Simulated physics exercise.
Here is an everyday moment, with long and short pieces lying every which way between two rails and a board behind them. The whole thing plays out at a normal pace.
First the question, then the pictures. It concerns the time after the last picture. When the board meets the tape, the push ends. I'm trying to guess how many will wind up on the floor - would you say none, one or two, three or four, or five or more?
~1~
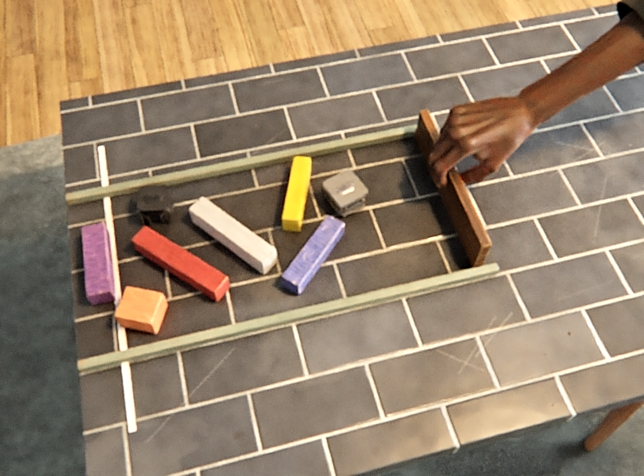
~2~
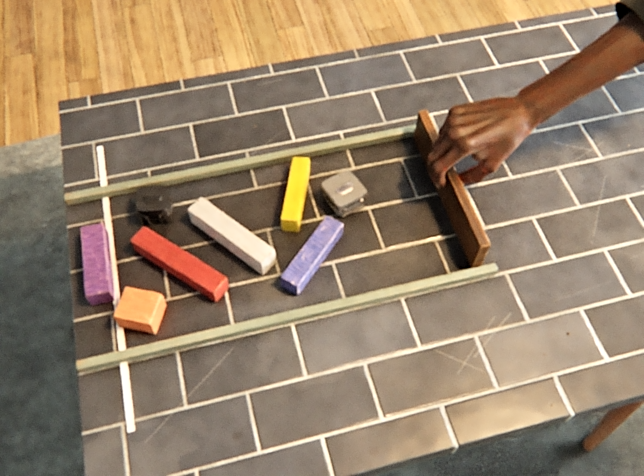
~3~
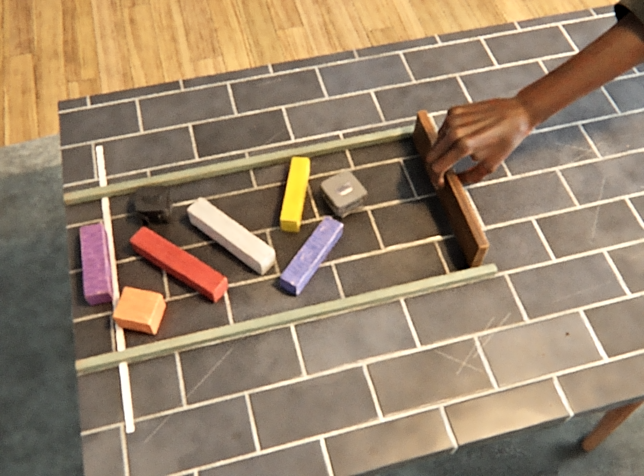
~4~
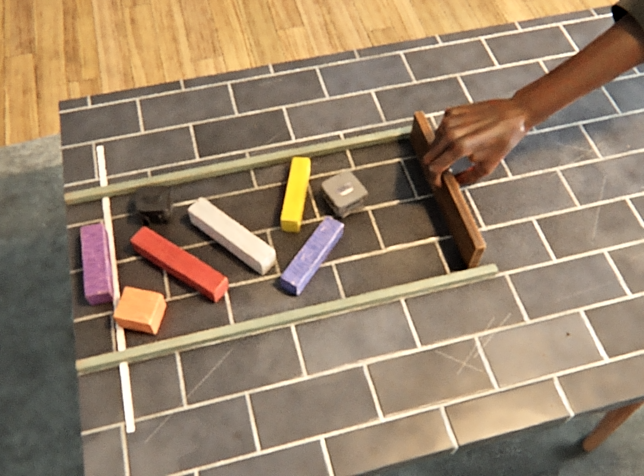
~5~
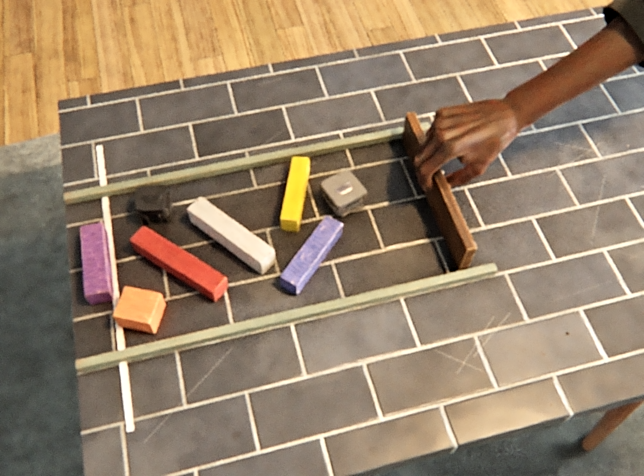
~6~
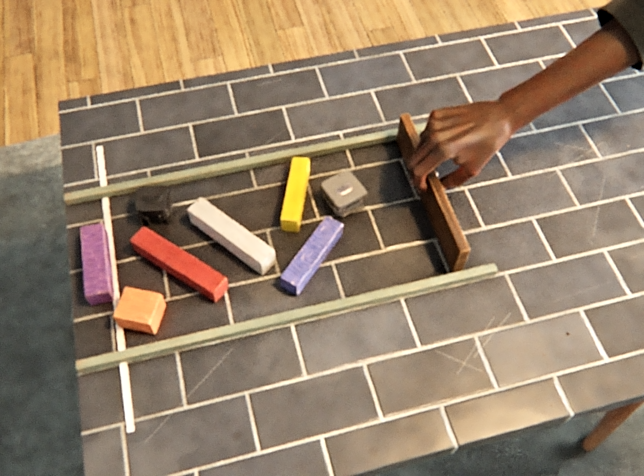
I would say five or more.
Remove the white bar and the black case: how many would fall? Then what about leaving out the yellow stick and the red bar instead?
Counts - first: 4, second: 2.
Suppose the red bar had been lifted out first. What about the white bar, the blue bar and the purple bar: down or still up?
White bar down, blue bar still up, purple bar down.
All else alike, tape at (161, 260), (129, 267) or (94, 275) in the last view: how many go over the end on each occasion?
First 1, then 3, then 6.
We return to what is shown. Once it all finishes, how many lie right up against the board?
Number: 2.
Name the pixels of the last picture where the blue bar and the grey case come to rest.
Close to (105, 309); the other close to (91, 243).
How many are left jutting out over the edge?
0 in all.
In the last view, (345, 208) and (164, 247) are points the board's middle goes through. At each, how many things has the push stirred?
Counts: 2 / 8.
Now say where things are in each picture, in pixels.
The first picture shows purple bar (99, 263); orange block (142, 310); black case (156, 205); board (450, 186); tape (115, 270).
The second picture shows orange block (141, 311); grey case (344, 195).
The third picture shows black case (154, 205); white bar (231, 236).
The fourth picture shows purple bar (97, 263); blue bar (313, 255).
The fifth picture shows orange block (140, 310); board (436, 188).
The sixth picture shows purple bar (97, 263); orange block (140, 311); black case (154, 205); board (430, 190); tape (113, 270).
Early on, none off yet; purple bar at rest near (97, 263); orange block at rest near (140, 311); black case at rest near (154, 205).
A while later, none off yet; purple bar at rest near (97, 263); orange block at rest near (139, 311); black case moving near (144, 207).
Finally, the number that fall off is five or more; lost, yellow stick, white bar, red bar, black case, orange block and purple bar.
